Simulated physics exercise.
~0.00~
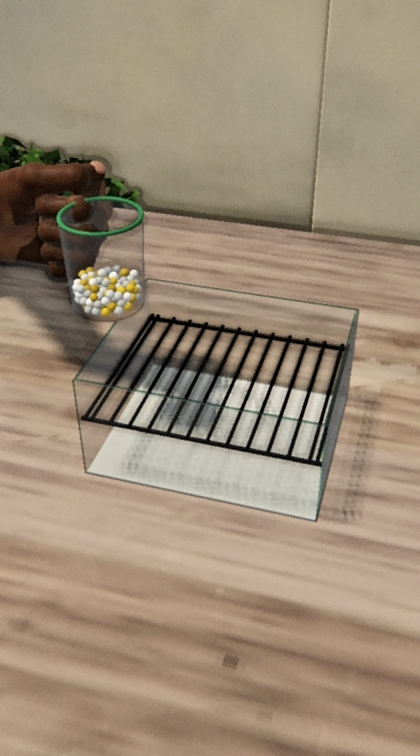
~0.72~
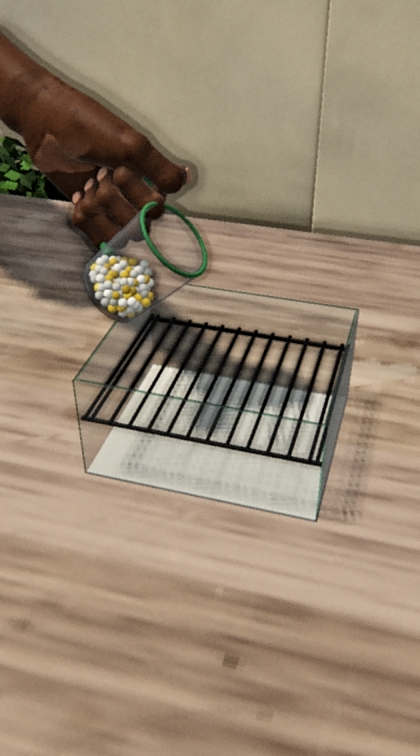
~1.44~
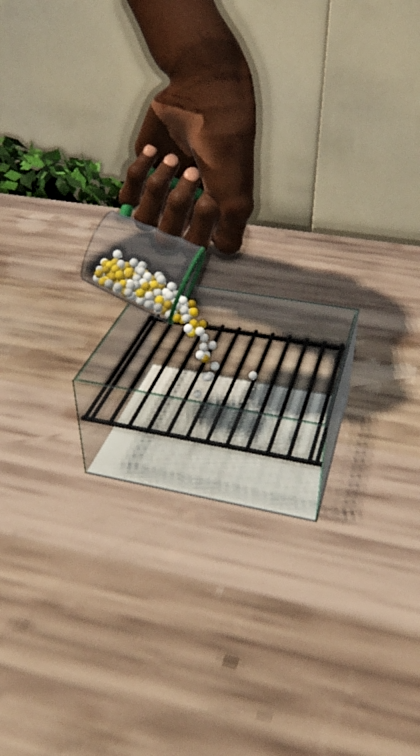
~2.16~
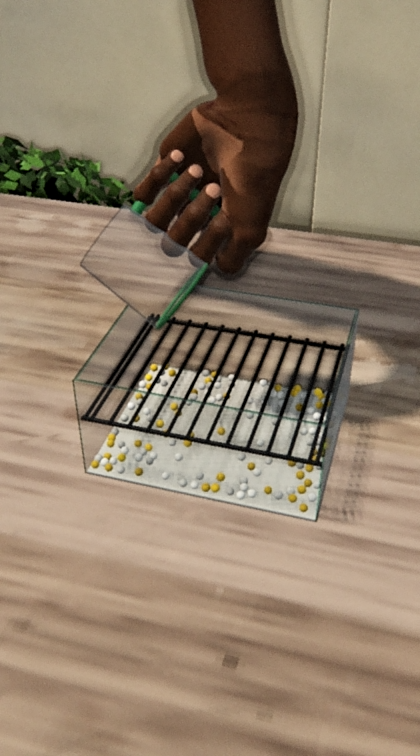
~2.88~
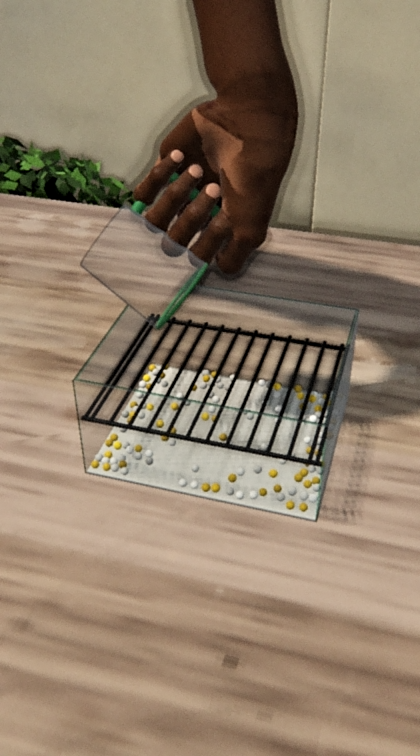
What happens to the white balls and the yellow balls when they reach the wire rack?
Both the white and the yellow balls fall between the wires and end up under the rack.
